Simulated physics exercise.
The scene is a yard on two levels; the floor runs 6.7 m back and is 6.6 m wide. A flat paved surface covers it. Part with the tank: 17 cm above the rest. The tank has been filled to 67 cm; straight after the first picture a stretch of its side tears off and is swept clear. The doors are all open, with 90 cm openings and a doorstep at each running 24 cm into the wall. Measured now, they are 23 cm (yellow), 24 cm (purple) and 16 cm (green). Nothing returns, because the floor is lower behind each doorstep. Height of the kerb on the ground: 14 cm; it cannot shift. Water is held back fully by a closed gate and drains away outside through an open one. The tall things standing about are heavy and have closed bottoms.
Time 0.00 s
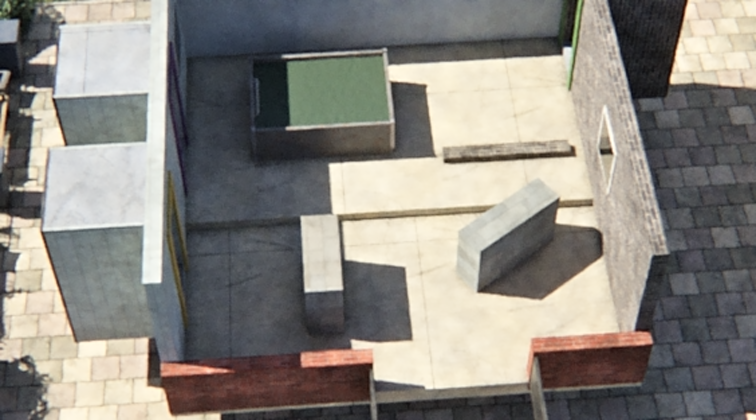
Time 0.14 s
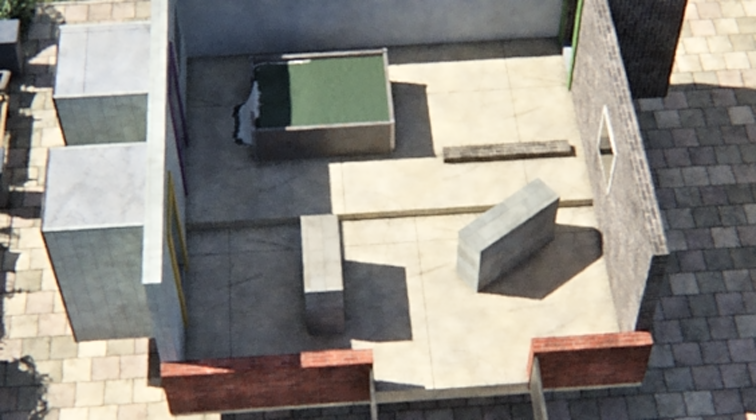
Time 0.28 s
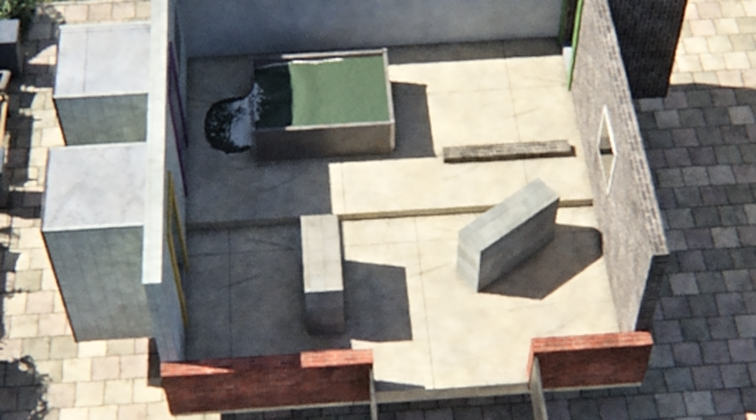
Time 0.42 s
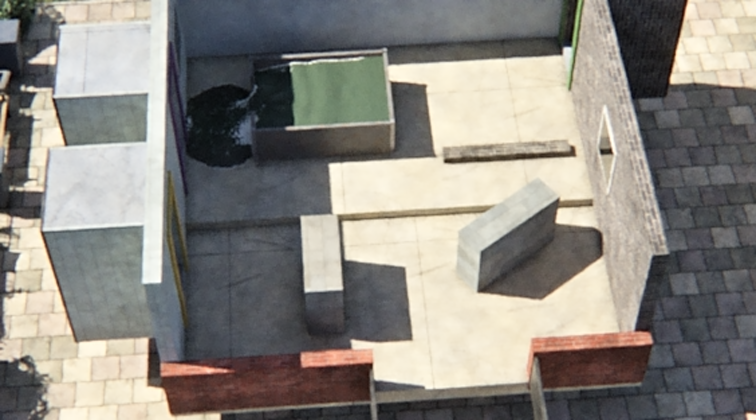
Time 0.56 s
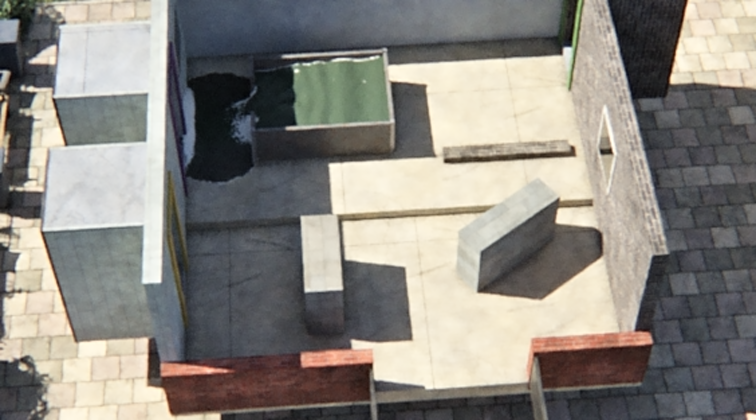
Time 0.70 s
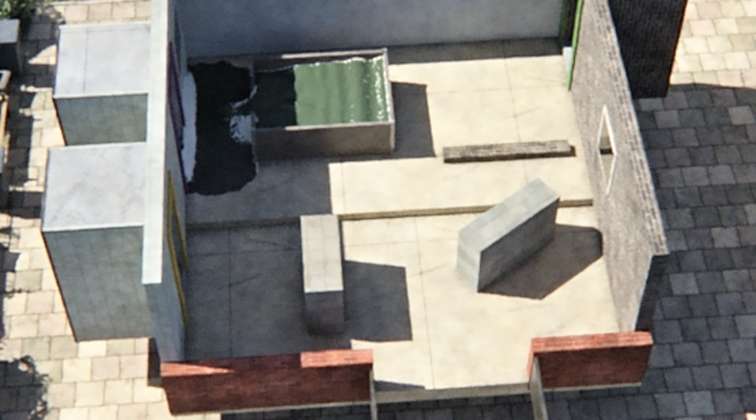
Dark green water poured out of the left end of a rectangular tank in a walled yard, spreading across the pale floor to the left wall and then along it, while the blocks nearby stayed still.
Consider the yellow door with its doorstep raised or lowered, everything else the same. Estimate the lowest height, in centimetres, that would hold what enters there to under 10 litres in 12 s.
I would say about 6.5 cm.
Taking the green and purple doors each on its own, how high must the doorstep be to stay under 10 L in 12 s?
Some 16 cm for green, some 29 cm for purple.
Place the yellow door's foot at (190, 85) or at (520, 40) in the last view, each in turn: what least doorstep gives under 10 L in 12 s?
First place around 28 cm, second around 10.5 cm.
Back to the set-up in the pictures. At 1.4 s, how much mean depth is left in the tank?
Some 48 cm.
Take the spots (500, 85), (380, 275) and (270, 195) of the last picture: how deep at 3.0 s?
Roughly 0, 0 and 2 centimetres.
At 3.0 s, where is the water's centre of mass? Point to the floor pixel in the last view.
The water is centred around (285, 138) in the last picture's pixels.
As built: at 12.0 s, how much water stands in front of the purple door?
6.0 cm.
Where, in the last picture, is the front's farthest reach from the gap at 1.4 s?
Lab note: Front tip approx. (186, 281).
After 1.4 s water covers 10 % of the floor, deepest (46 cm) near (188, 58); it has not reached the yellow door.
After 3.0 s water covers 35 % of the floor, deepest (32 cm) near (187, 66); 4 cm at the yellow door, 0 litres in over its 23 cm doorstep.
After 12.0 s water covers 85 % of the floor, deepest (11 cm) near (545, 45); 7 cm at the yellow door, 0 litres in over its 23 cm doorstep.
At the yellow door as built, the water arrived by 1.5 s and peaked near 9 cm at 9.2 s.
Run again over the same 12 s with other heights there, 14 litres in over 6 cm, 4 litres over 8 cm. The limit of 10 litres is kept from about 6.5 cm up.
